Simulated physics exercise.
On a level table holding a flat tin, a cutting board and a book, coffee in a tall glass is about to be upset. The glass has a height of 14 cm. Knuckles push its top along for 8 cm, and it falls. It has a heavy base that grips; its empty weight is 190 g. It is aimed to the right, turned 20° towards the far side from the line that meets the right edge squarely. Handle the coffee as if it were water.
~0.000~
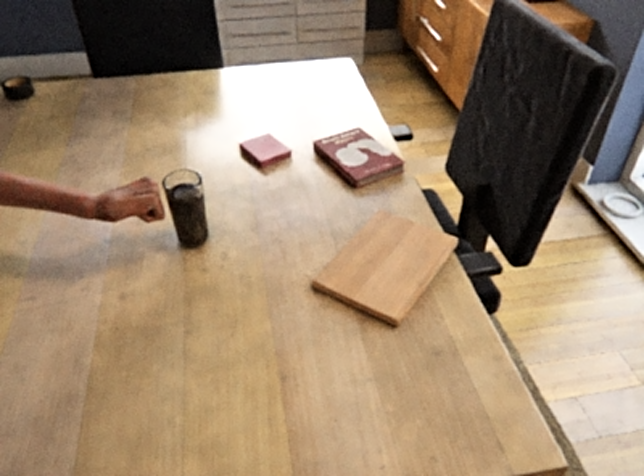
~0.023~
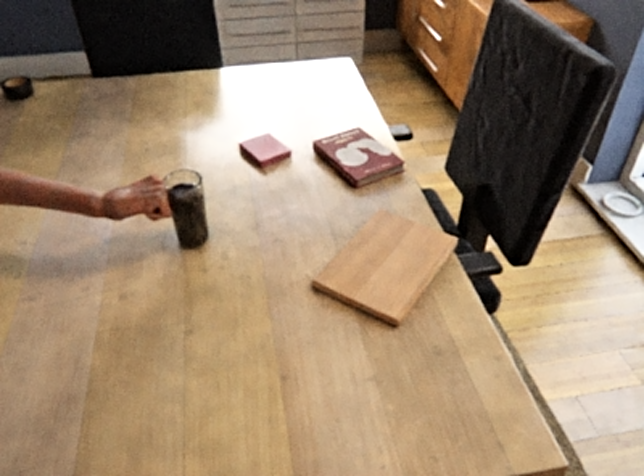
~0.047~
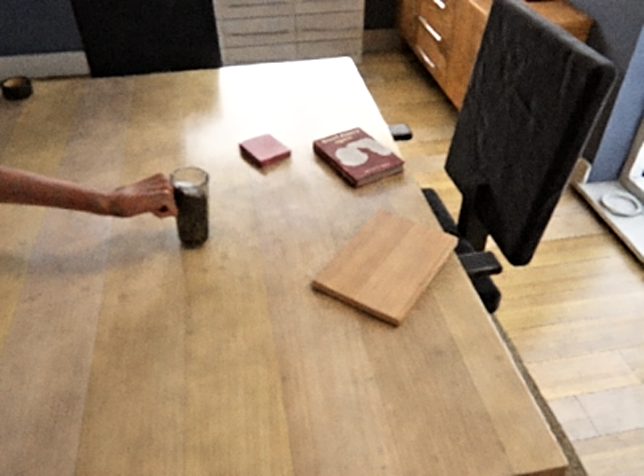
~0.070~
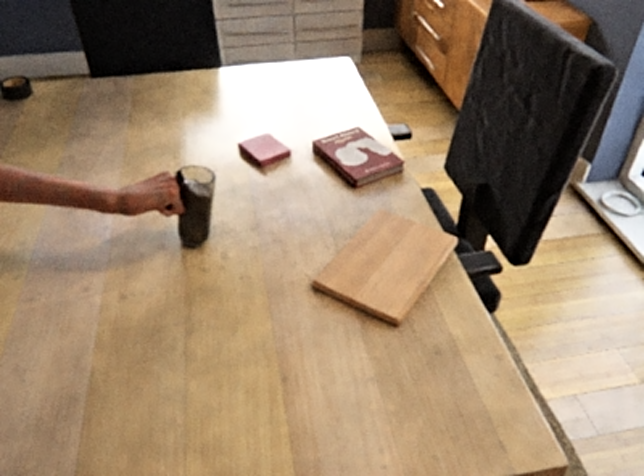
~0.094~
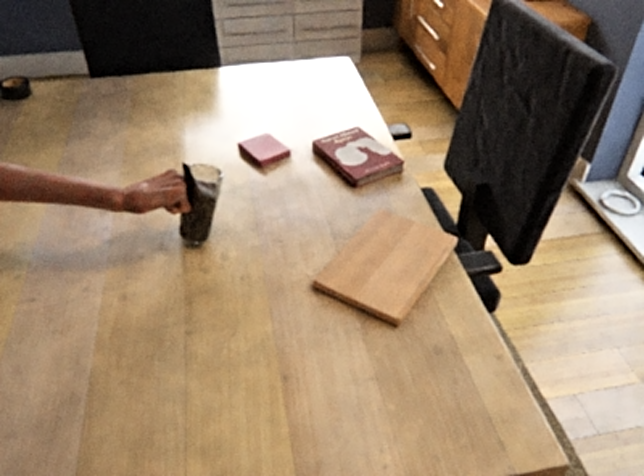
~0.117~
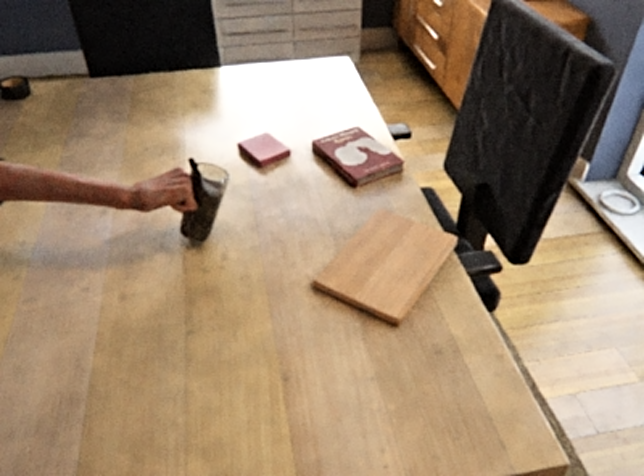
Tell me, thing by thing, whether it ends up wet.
The flat tin gets wet, the cutting board gets wet, the book gets wet.
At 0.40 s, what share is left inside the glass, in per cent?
Some 58 in a hundred, give or take.
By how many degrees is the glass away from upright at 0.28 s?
It's tilted some 74° from upright.
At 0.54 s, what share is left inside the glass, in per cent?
About 34 per cent.
After 0.28 s the tilt is 74° and 97 per cent is in the glass, 0 has run off the table; wet so far, nothing.
After 0.40 s the tilt is 88° and 57 per cent is in the glass, 0 has run off the table; wet so far, nothing.
After 0.54 s the tilt is 88° and 33 per cent is in the glass, 0 has run off the table; wet so far, cutting board, book.
After 0.78 s the tilt is 88° and 18 per cent is in the glass, 8 has run off the table; wet so far, cutting board, book.
In the end 6 per cent is in the glass, 23 has run off the table; wet so far, flat tin, cutting board, book.
